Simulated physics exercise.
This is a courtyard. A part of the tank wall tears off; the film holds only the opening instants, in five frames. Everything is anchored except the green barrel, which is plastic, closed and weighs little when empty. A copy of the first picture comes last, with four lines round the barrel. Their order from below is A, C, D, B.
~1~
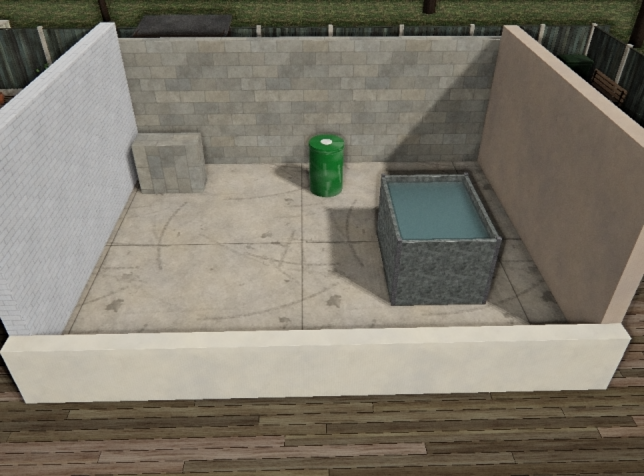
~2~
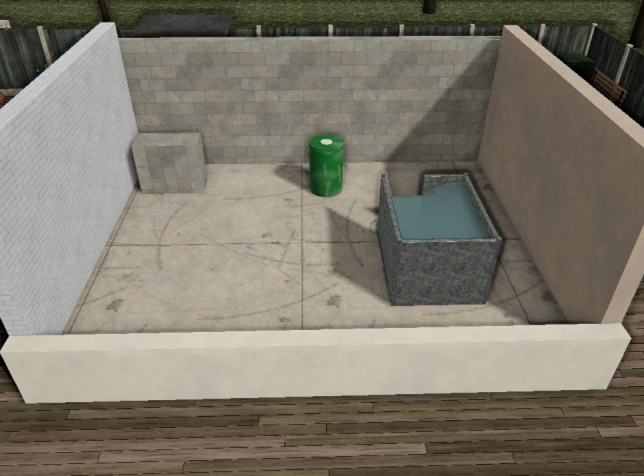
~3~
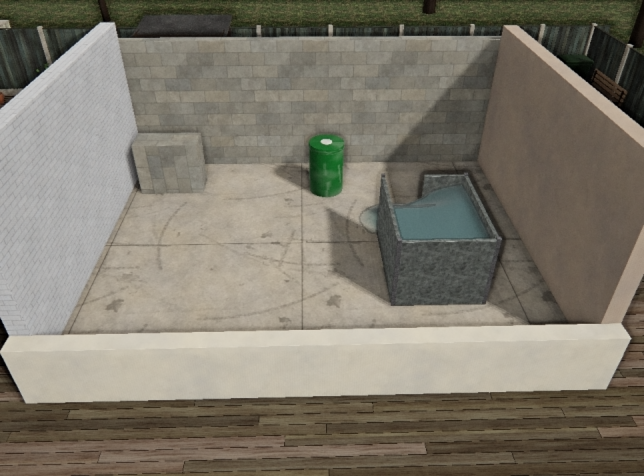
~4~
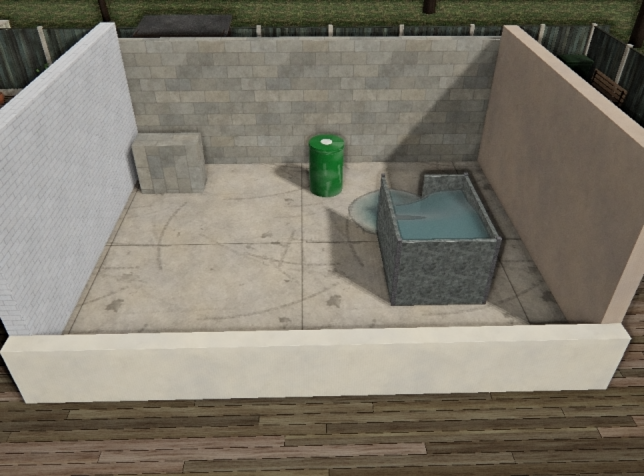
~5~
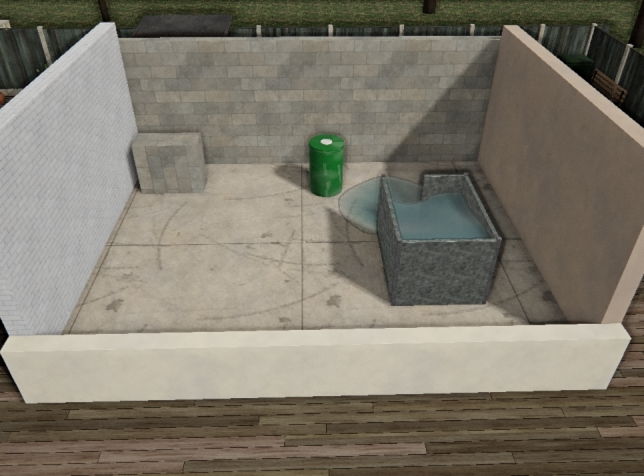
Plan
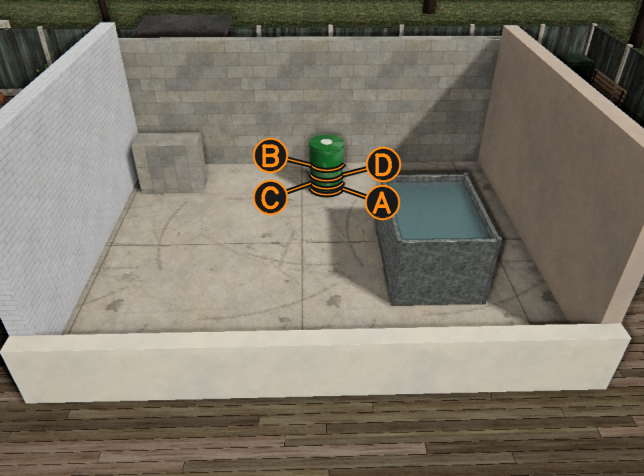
Water pours from a gap in the back of a stone tank and spreads behind it.
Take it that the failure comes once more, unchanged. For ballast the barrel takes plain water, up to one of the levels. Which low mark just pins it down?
Level D just does it.
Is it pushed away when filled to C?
Yes, it does.
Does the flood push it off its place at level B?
No.
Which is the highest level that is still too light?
Here it is level C.
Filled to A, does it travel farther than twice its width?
Yes, clearly.
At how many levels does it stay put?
Two.
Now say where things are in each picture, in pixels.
In the first picture, lid of the green barrel at (326, 142); tank full, its middle at (435, 210).
In the second picture, water covers 1 % of the ground, mostly out of sight from here.
In the third picture, water covers 3 % of the ground, mostly out of sight from here.
In the fourth picture, water covers 5 % of the ground, mostly out of sight from here.
In the fifth picture, lid of the green barrel at (326, 142); 8 % of the ground wet, in view closest to the barrel at (350, 193).
On the marked copy, A at (327, 194); B at (327, 170); C at (327, 188); D at (327, 180); from the bottom up A, C, D, B.
If A is chosen, it is pushed about 4 times its own width away.
If B is chosen, it does not move.
If C is chosen, it is pushed about twice its own width away.
If D is chosen, it shifts by a finger or two and stays.
